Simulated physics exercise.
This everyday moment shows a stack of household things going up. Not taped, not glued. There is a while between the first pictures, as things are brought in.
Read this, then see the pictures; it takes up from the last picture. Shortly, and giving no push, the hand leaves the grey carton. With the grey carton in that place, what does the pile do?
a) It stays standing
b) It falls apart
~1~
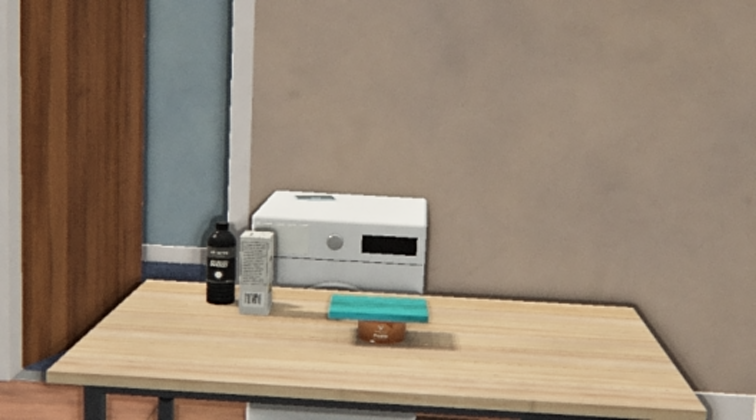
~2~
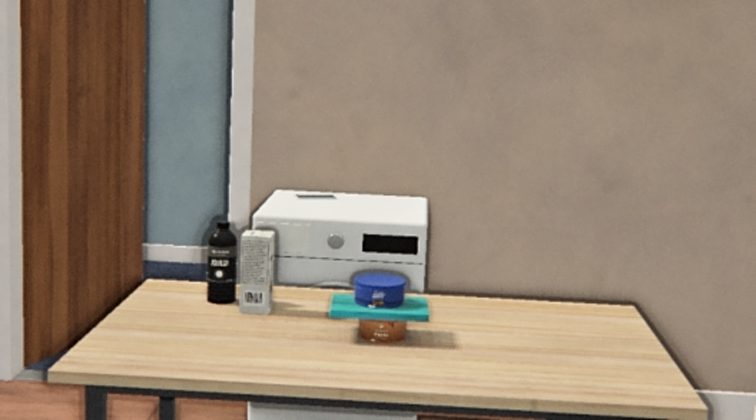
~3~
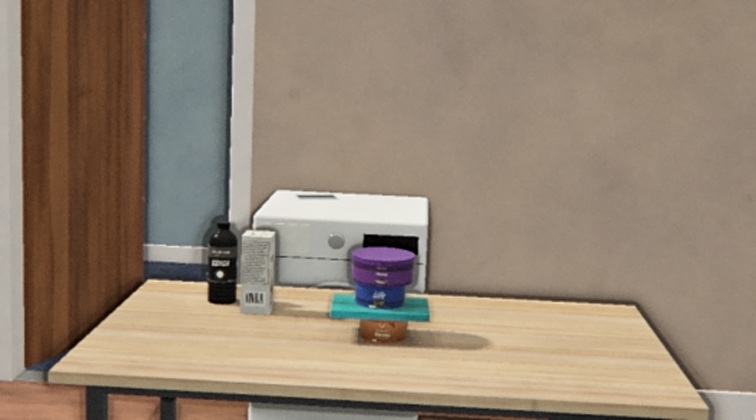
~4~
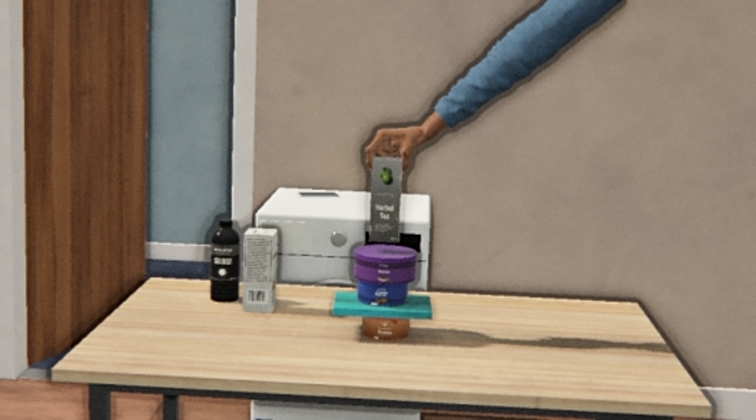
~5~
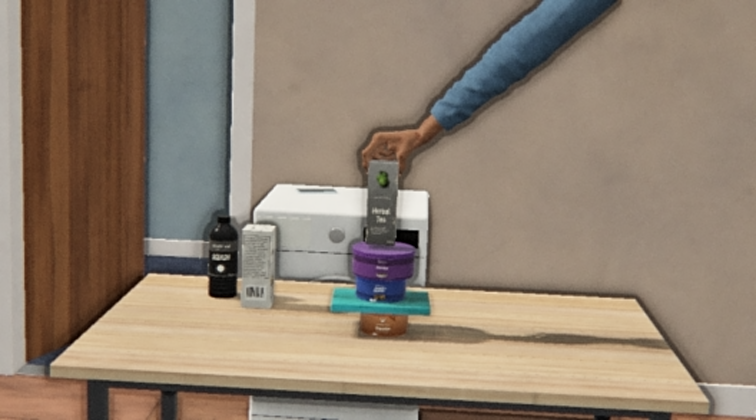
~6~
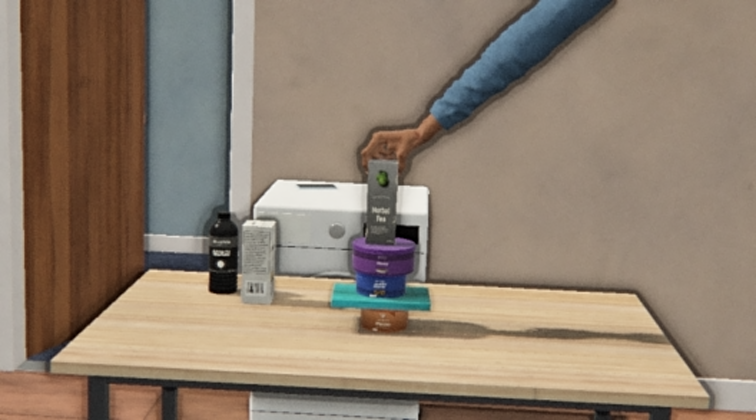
Option a: It stays standing.
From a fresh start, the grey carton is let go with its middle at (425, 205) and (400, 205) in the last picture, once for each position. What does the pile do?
Result 1: Pile falls; result 2: Pile stable.
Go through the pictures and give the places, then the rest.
The last thing is not in view yet, in the first frame.
The last thing is not in view yet; black bottle (222, 262), in the second frame.
The last thing is not in view yet; white carton (258, 272), in the third frame.
On its way; grey carton (386, 199); purple tub (385, 265), in the fourth frame.
On its way; grey carton (382, 203); black bottle (223, 256), in the fifth frame.
Set down, still held; grey carton (382, 202); white carton (259, 262), in the sixth frame.
Then, 0.20 s later than the last frame, all is still.
Then, 0.70 s later than the last frame, grey carton resting near (382, 203).
When it is over, all 7 as before. End places, in pixels of the last picture, grey carton near (382, 203). The pile keeps its balance.
